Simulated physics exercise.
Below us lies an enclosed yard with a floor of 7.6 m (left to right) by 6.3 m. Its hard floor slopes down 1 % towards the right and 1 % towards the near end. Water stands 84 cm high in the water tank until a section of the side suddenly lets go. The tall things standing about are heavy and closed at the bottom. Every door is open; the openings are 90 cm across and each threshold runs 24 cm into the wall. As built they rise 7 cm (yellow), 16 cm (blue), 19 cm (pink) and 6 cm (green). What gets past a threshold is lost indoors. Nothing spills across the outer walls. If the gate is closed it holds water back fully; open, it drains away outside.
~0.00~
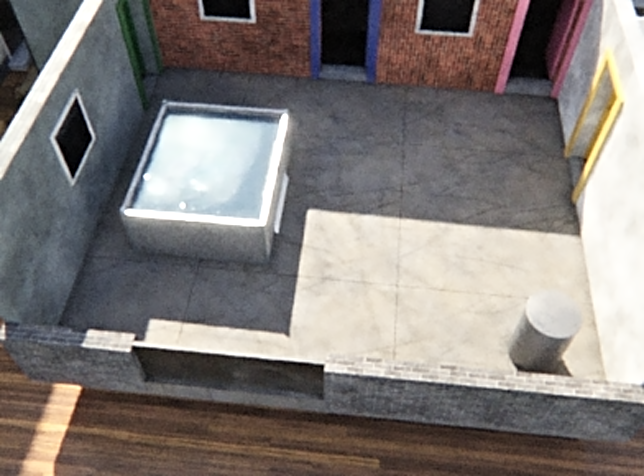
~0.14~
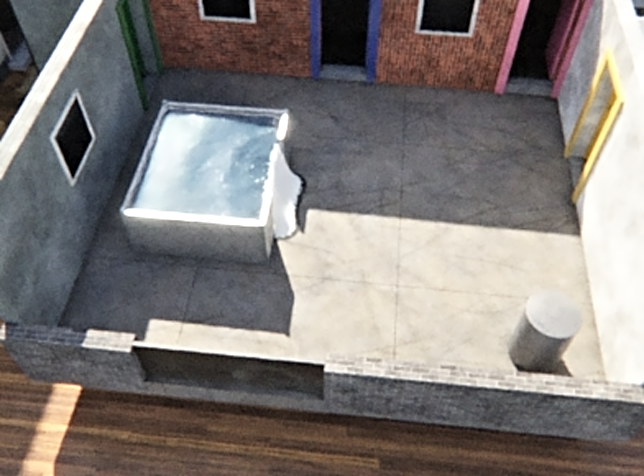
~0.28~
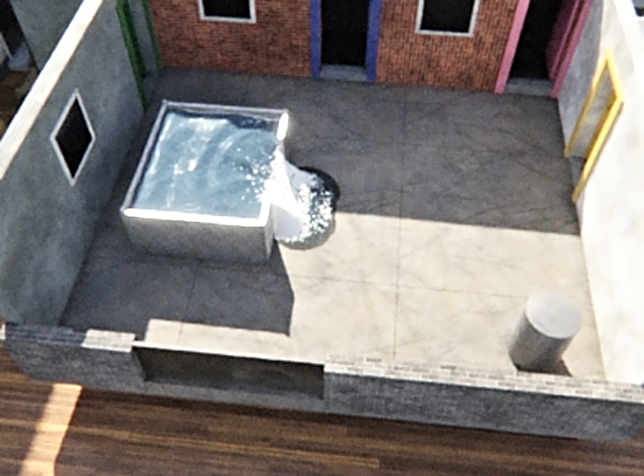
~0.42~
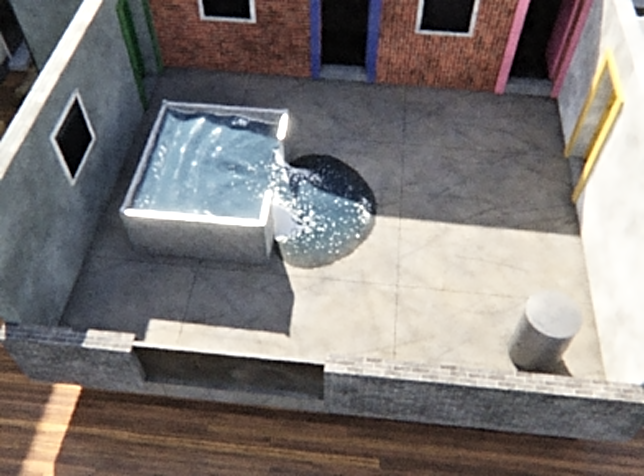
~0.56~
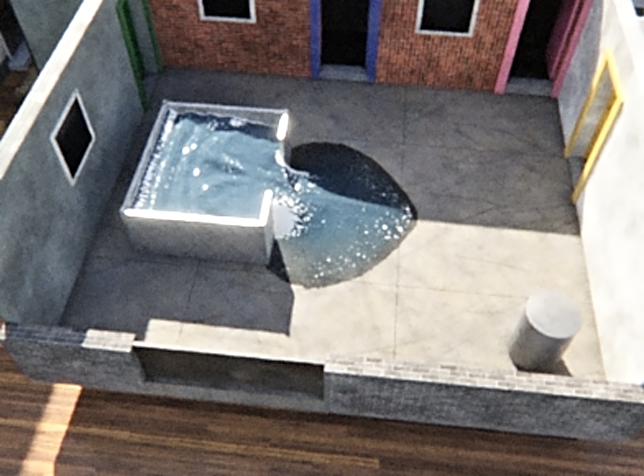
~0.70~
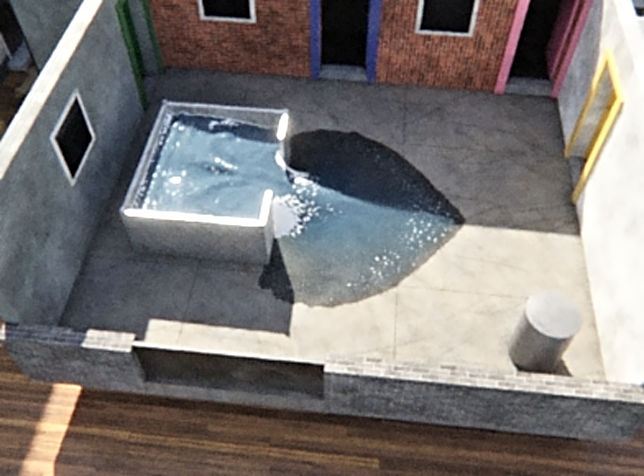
A walled yard held a square tank full of still water, until water poured out through a gap in its right side and spread across the grey floor in a widening, dark, glittering pool.
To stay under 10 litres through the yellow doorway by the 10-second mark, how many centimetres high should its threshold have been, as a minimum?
Close to 24 cm is just enough.
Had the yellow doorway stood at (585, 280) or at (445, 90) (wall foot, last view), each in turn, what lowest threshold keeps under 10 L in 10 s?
Roughly 26 and 9.0 cm.
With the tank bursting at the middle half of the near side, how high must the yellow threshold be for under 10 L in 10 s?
About 7.5 cm.
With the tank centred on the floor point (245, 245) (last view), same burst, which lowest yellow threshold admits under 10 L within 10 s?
Then roughly 20 cm.
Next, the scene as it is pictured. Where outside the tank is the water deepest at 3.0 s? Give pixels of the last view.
At about (596, 412).
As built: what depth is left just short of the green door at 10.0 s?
About 1.5 cm.
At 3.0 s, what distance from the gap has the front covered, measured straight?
Roughly 5.8 m.
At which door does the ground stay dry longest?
The green one.
After 1.4 s water covers 45 % of the floor, deepest (46 cm) near (287, 203); 4 cm at the yellow door, 0 litres in over its 7 cm threshold.
After 3.0 s water covers 55 % of the floor, deepest (39 cm) near (596, 412); 22 cm at the yellow door, 144 litres in over its 7 cm threshold.
After 10.0 s water covers 95 % of the floor, deepest (16 cm) near (611, 413); 11 cm at the yellow door, 374 litres in over its 7 cm threshold.
At the yellow door as built, the water arrived by 1.4 s and peaked near 25 cm at 2.6 s.
Run again over the same 10 s with other heights there, 18 litres in over 22 cm, 0 litres over 29.5 cm. The limit of 10 litres is kept from about 24 cm up.
